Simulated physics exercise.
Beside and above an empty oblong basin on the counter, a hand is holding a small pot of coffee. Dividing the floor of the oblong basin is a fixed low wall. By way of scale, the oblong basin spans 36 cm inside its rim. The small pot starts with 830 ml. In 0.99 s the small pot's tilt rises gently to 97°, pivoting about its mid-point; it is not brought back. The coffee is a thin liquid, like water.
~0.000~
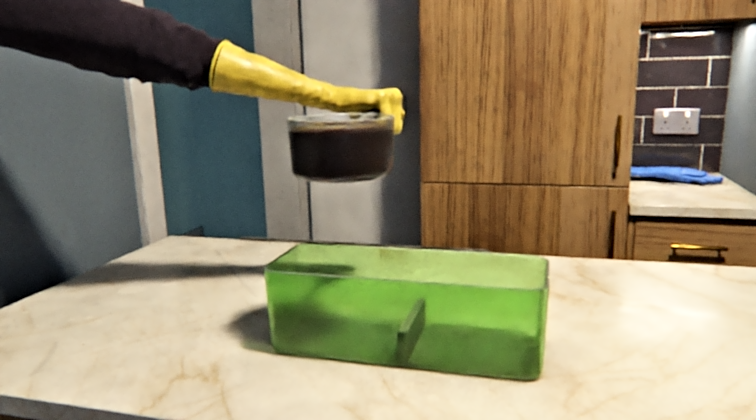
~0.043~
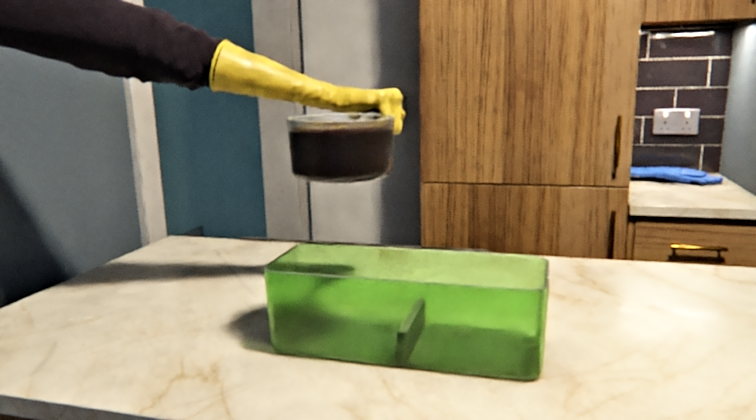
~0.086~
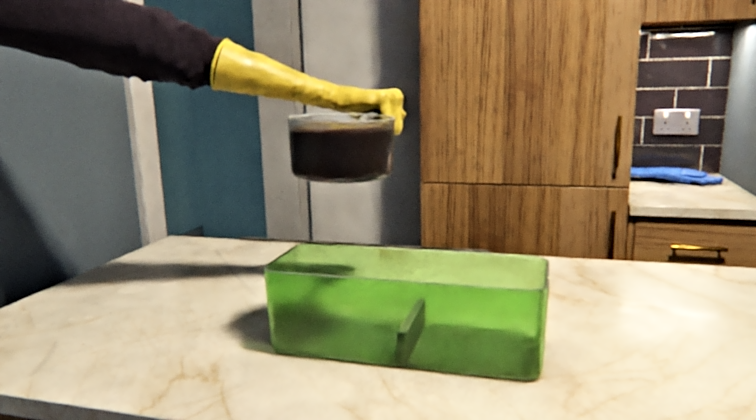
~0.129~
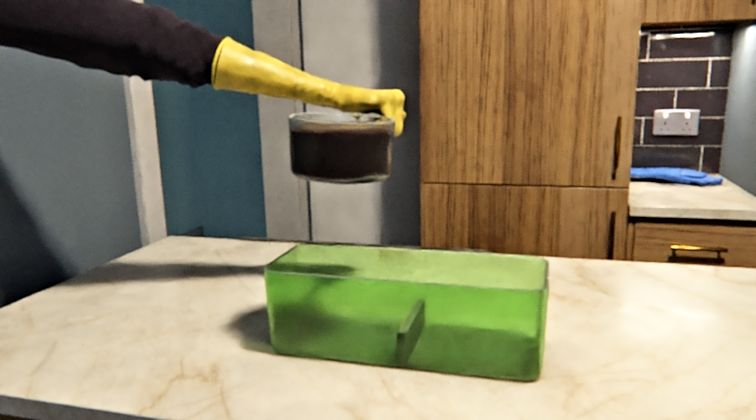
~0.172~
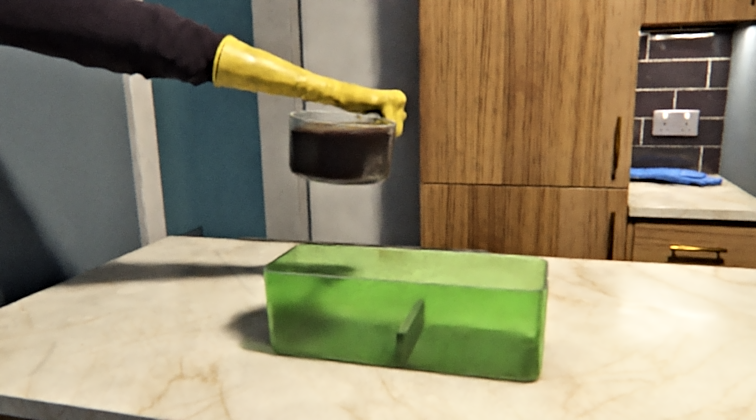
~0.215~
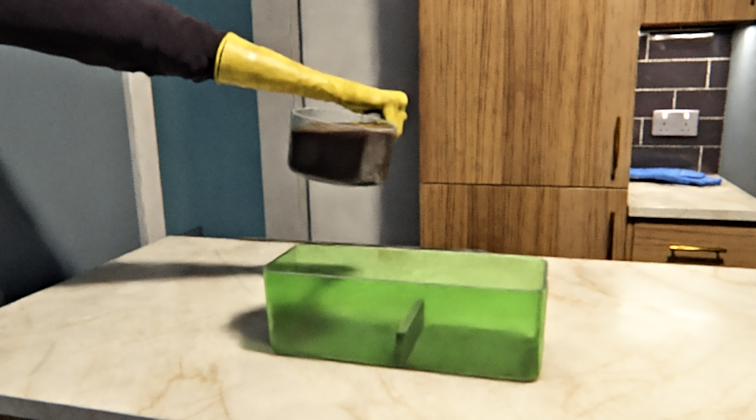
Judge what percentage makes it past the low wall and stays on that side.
Some 88 per cent makes it over and stays.
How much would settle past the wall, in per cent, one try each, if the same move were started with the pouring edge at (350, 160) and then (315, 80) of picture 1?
The first try gives around 30 percent, the second around 10 percent.
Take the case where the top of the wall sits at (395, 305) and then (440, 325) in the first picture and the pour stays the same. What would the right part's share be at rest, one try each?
The first gives near 95 per cent and the second near 55 per cent.
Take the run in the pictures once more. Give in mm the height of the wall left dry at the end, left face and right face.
Measured: Left around 40 mm, right around 8 mm.
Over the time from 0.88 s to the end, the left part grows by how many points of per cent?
Some 10 per cent.
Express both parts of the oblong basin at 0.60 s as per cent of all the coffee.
Left roughly 0, right roughly 8.
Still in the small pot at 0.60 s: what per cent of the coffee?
Roughly 62 %.
After 0.60 s the tilt is 64° and 61 per cent is still to pour, 0 is left of the wall and 8 right of it.
After 0.88 s the tilt is 94° and 14 per cent is still to pour, 2 is left of the wall and 70 right of it.
After 1.17 s the tilt is 97° and 2 per cent is still to pour, 6 is left of the wall and 88 right of it.
After 1.49 s the tilt is 97° and 0 per cent is still to pour, 10 is left of the wall and 89 right of it.
In the end 11 per cent lies left of the wall, 88 right of it and 1 outside.
